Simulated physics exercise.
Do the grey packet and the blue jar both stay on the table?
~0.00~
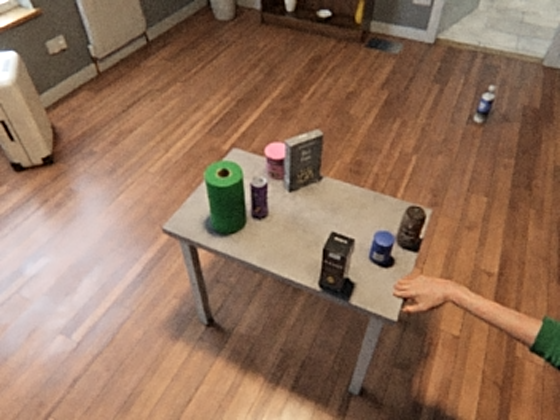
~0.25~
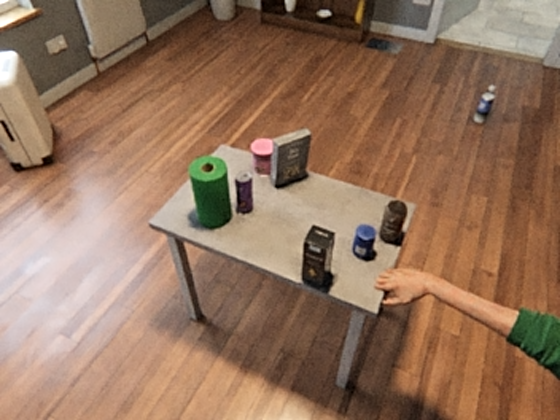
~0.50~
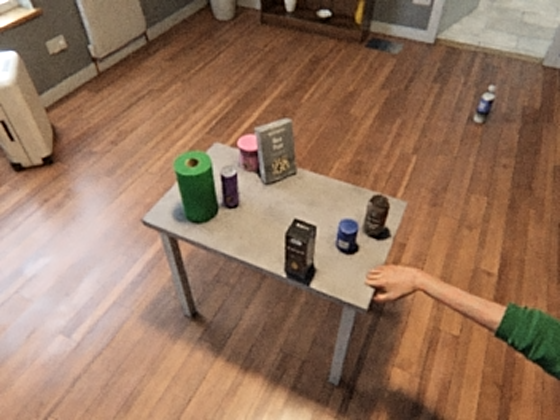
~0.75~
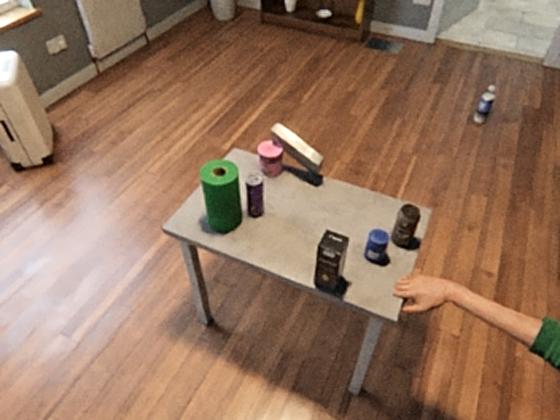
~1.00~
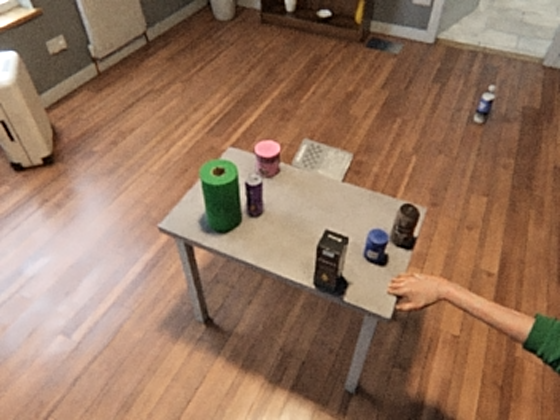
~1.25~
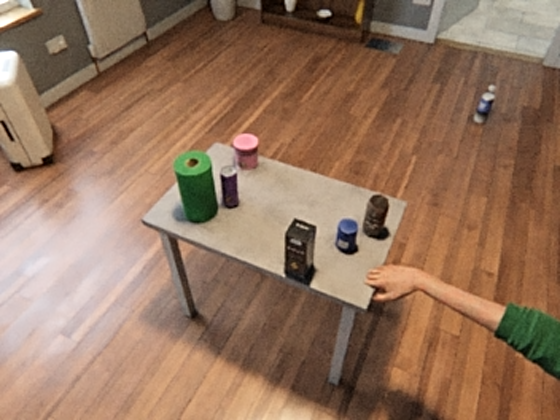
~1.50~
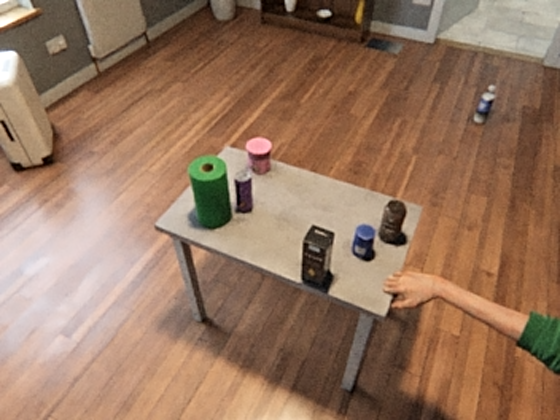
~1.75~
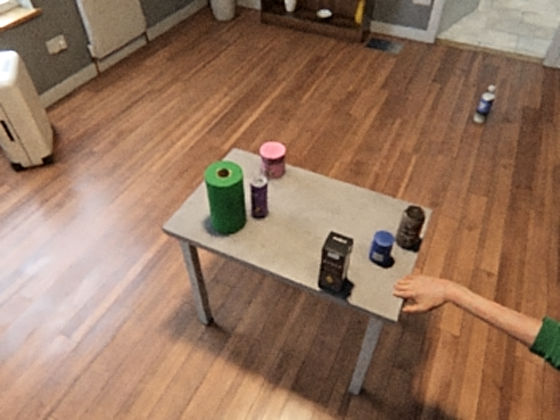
No, only the blue jar stays on the table. The grey packet tips over and falls off the far edge.
